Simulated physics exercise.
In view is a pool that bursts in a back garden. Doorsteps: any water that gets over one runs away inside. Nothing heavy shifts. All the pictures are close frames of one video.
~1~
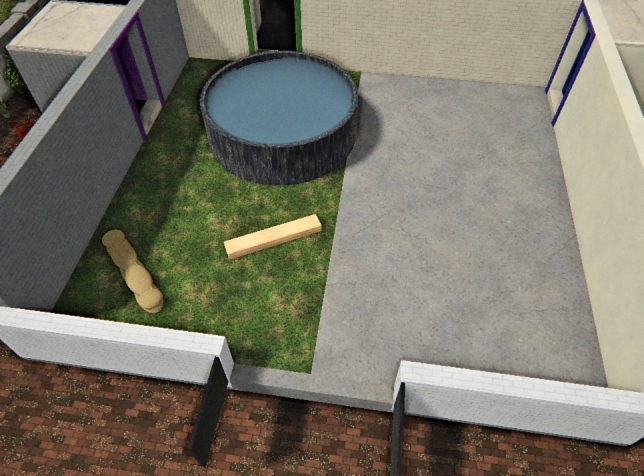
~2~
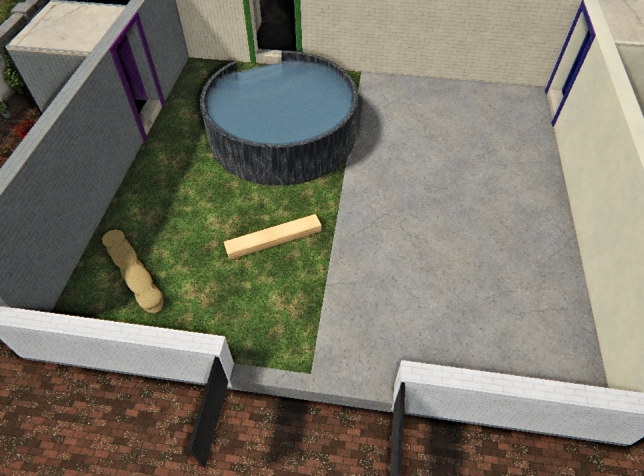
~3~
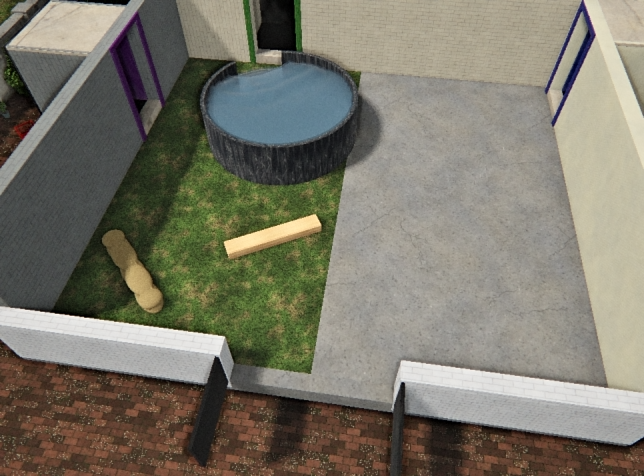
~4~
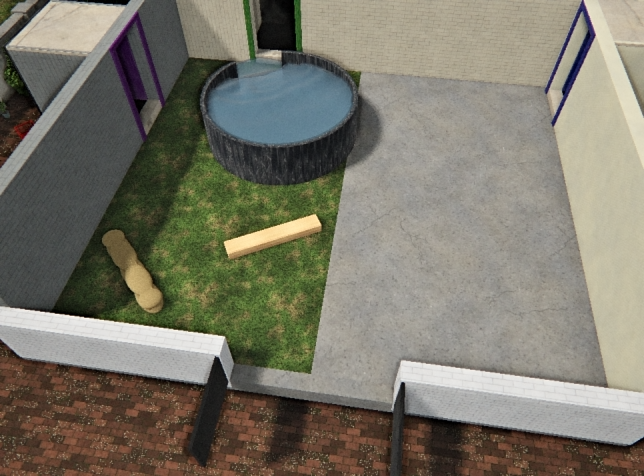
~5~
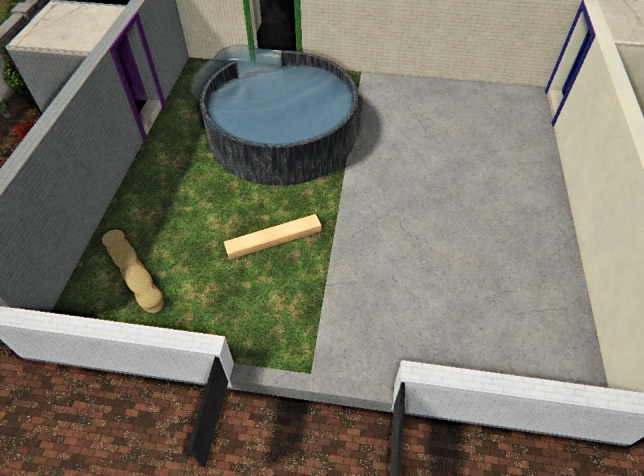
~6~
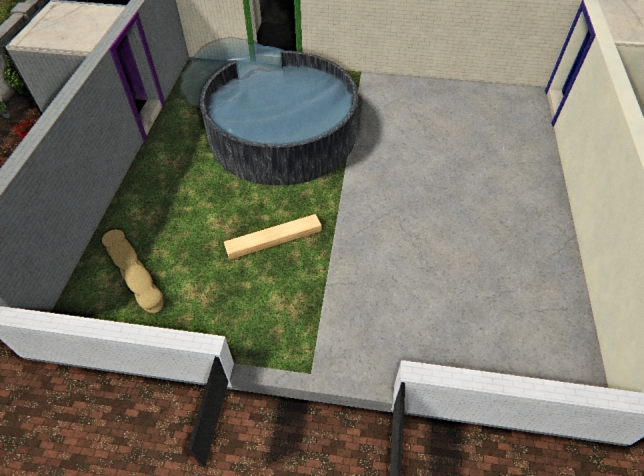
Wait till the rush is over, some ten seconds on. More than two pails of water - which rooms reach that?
The green door reaches it; the purple door falls short; the blue door falls short.
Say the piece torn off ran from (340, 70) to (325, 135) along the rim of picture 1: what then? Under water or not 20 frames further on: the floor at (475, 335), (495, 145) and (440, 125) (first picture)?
So that's waterlogged for the first, waterlogged for the second and waterlogged for the third.
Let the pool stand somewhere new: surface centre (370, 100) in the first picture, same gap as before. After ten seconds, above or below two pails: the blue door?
As it turns out, the blue door breaks the limit.
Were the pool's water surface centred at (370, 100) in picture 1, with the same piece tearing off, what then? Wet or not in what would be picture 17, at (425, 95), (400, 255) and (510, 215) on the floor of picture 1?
Soaked, bone-dry, bone-dry.
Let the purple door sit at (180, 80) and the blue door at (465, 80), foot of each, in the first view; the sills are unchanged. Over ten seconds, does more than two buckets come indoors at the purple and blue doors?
The purple one overshoots, the blue one falls short.
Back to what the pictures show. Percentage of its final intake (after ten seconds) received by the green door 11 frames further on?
That share would be near 50 %.
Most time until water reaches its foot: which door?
Answer: The one in blue.
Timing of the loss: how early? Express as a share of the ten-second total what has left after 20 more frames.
Around 60 percent.
A moment on, water covers 10 % of the floor; the green door far over two buckets in, the purple door not reached, the blue door not reached.
Next, water covers 20 % of the floor; the green door far over two buckets in, the purple door wet at the sill, nothing in, the blue door not reached.
Then, water covers 35 % of the floor; the green door far over two buckets in, the purple door wet at the sill, nothing in, the blue door not reached.
Later, water covers 65 % of the floor; the green door far over two buckets in, the purple door wet at the sill, nothing in, the blue door wet at the sill, nothing in.
In the end, water covers 95 % of the floor; the green door far over two buckets in, the purple door wet at the sill, nothing in, the blue door wet at the sill, nothing in.
